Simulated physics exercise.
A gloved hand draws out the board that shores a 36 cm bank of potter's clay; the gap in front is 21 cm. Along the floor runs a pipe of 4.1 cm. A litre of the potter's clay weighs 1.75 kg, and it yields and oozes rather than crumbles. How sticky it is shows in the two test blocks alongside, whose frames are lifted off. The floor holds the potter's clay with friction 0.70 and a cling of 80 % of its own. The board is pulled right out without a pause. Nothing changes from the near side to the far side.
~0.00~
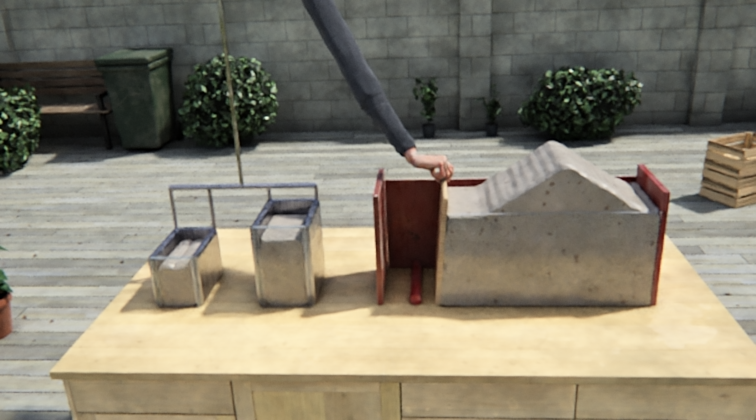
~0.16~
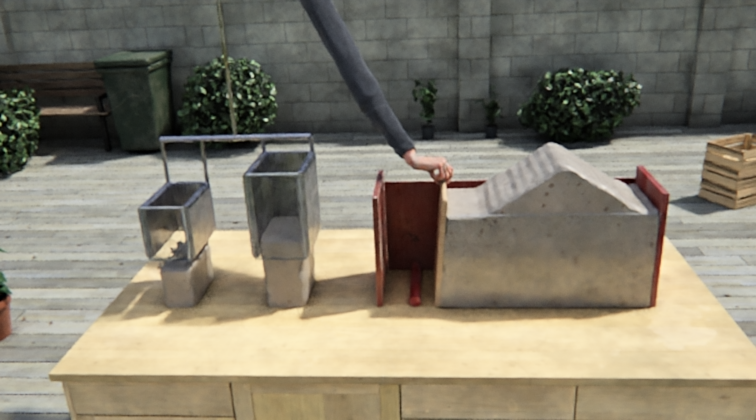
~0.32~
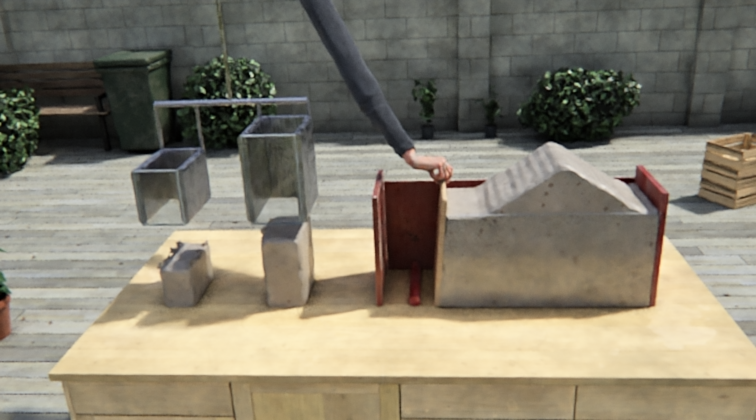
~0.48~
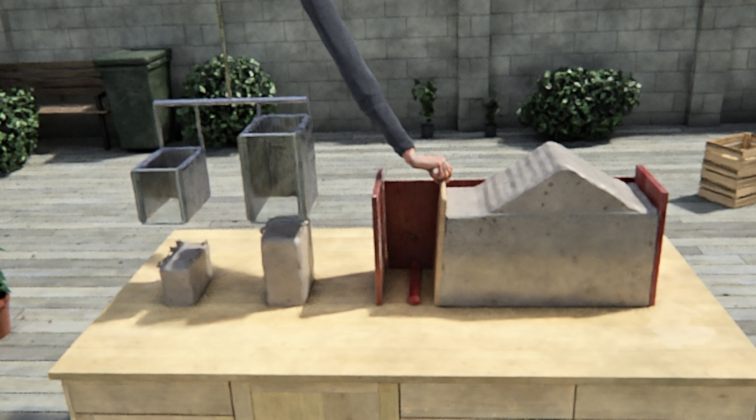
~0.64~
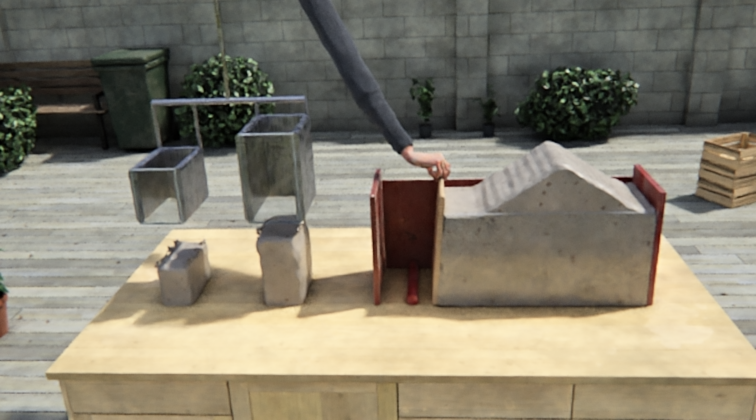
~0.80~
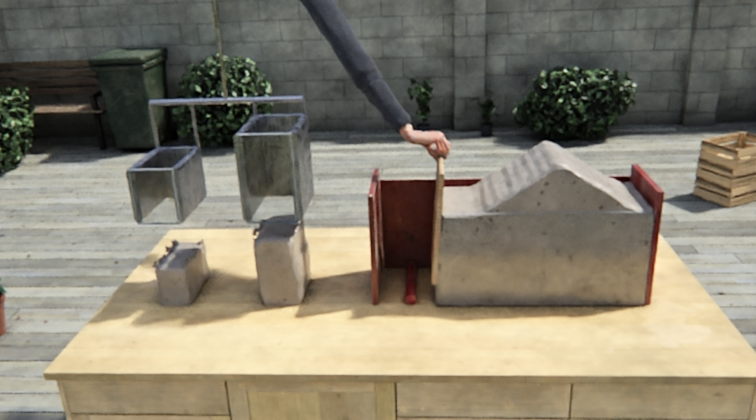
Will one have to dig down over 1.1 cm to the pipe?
It is left visible.
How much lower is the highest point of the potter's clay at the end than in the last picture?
About 5.5 cm.
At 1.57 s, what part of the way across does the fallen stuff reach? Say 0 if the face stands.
Some 10 per cent.
After 1.03 s, the face still stands and nothing lies on the pipe.
After 1.30 s, the face still stands and nothing lies on the pipe.
After 1.57 s, the fallen stuff reaches 11 % of the way across and nothing lies on the pipe.
After 1.85 s, the fallen stuff reaches 30 % of the way across and nothing lies on the pipe.
After 2.26 s, at the end, the fallen stuff reaches 32 % of the way across and nothing lies on the pipe.
